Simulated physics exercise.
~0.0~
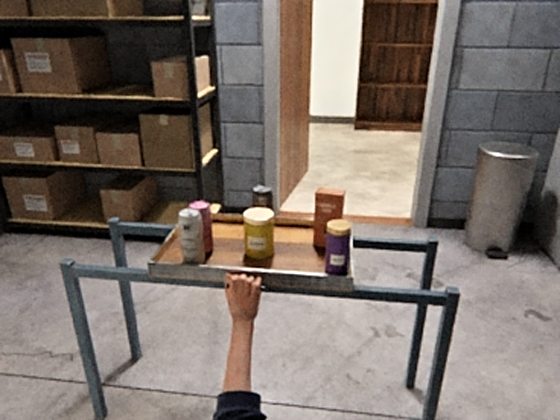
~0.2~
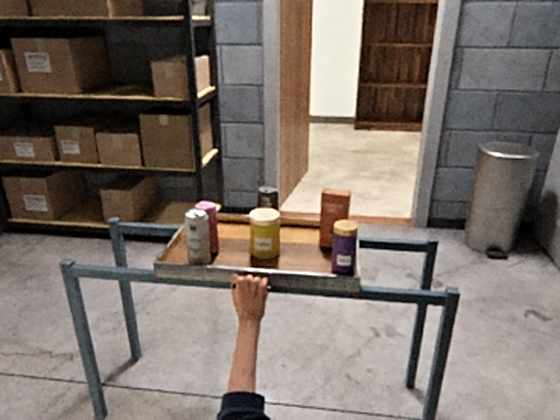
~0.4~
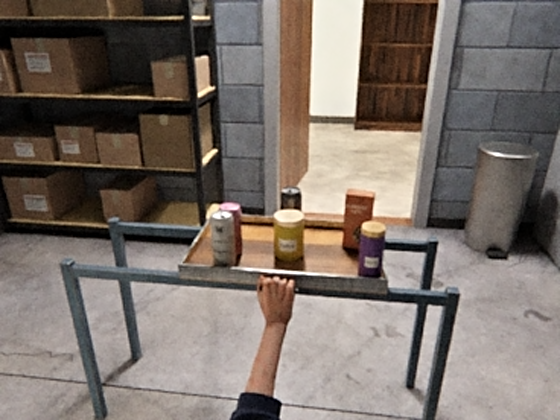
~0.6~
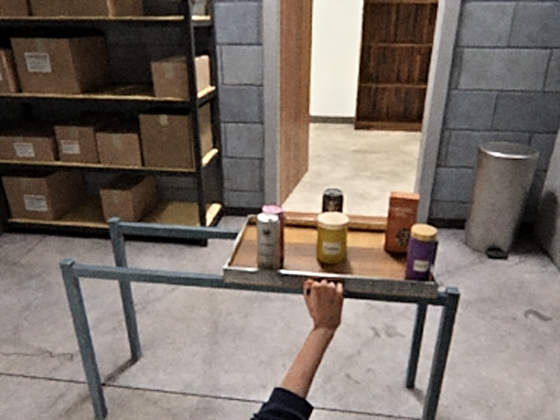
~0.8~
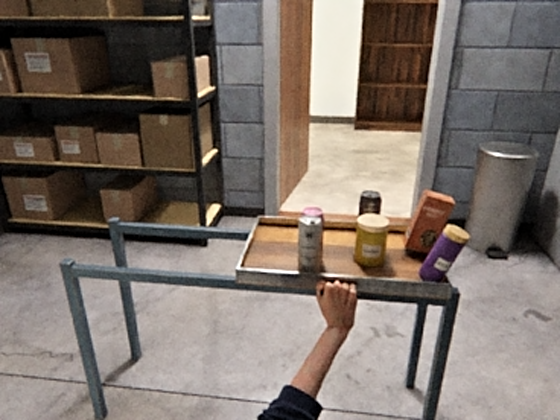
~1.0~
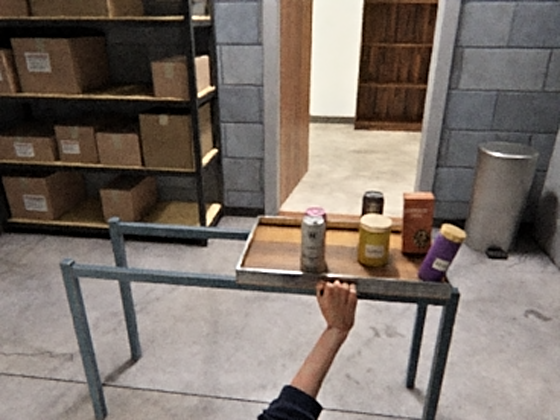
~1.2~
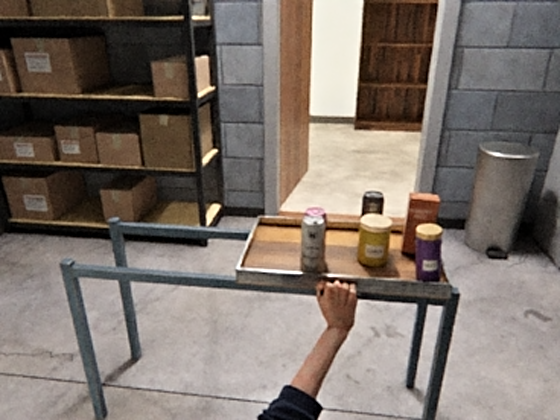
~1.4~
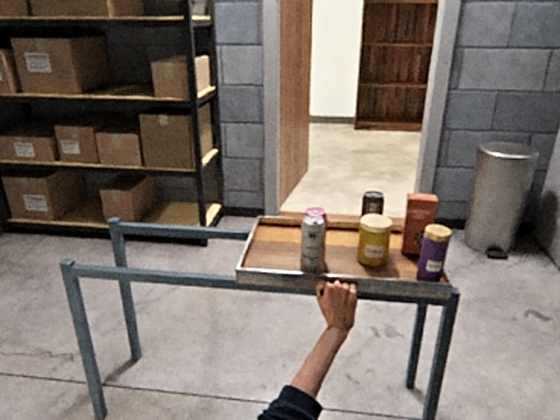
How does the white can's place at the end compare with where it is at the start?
The white can ends up clearly farther to the right than where it starts, still standing upright on the tray.
